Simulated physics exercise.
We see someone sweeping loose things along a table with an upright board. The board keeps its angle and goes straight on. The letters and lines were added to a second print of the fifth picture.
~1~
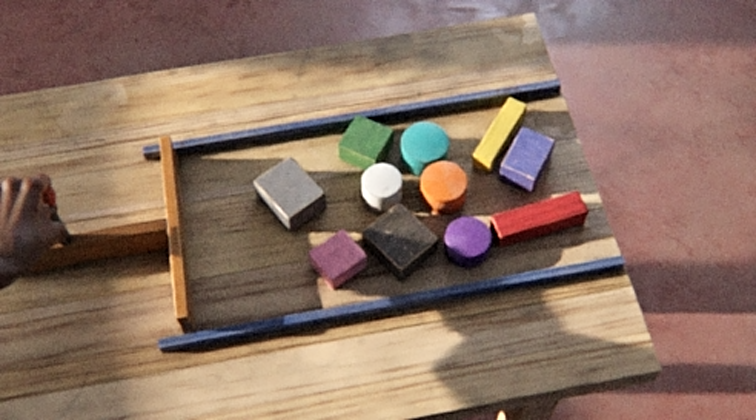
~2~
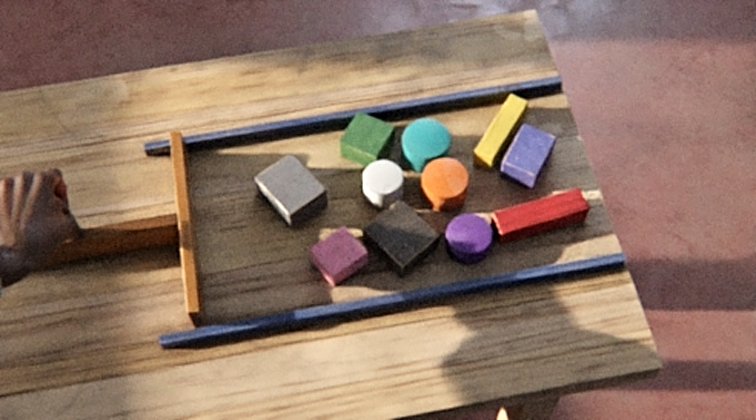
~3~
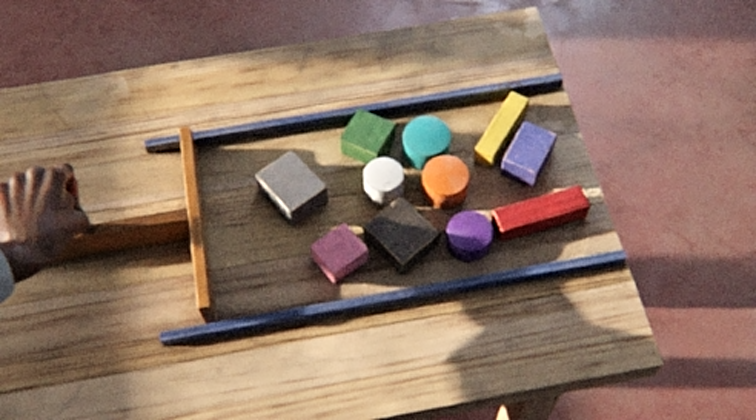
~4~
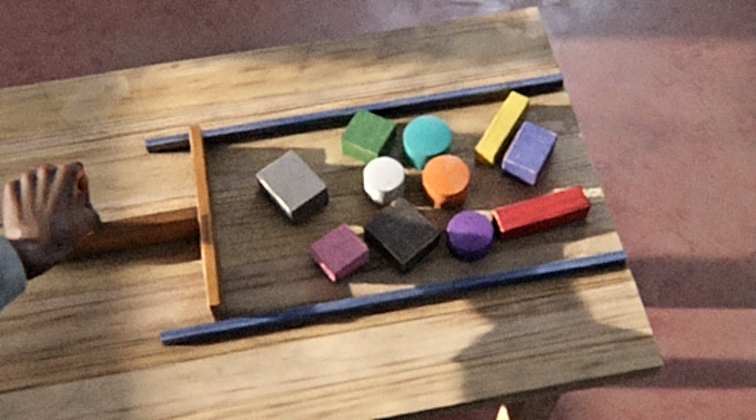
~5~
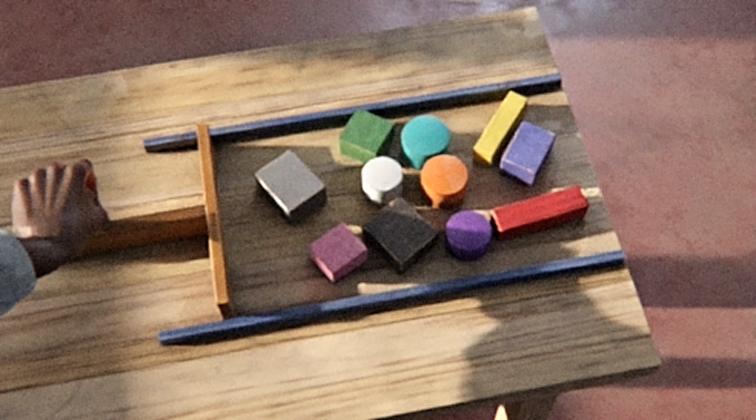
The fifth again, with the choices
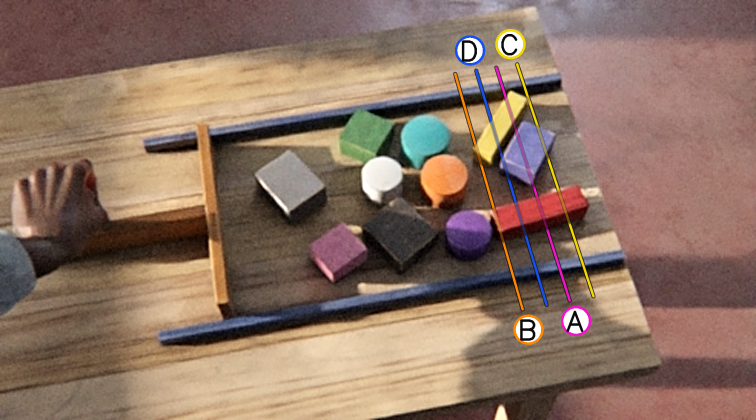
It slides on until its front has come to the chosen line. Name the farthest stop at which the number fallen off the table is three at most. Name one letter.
It can go as far as B.
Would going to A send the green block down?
No.
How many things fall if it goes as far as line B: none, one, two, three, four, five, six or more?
Three.
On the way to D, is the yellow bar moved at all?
Yes.
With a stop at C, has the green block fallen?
No.
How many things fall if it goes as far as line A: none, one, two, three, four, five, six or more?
Six or more.
On the marked copy, A at (530, 176); B at (487, 183); C at (553, 172); D at (509, 179).
With B. Early on, board (312, 191); pink block (357, 251); grey block (340, 188).
Further on, board (410, 175); red stick (592, 191); blue block (543, 144).
At the end, board (485, 163); blue block over the edge; purple tin over the edge; three fallen.
As for the rest, A drops eight; C drops eight; D drops five.
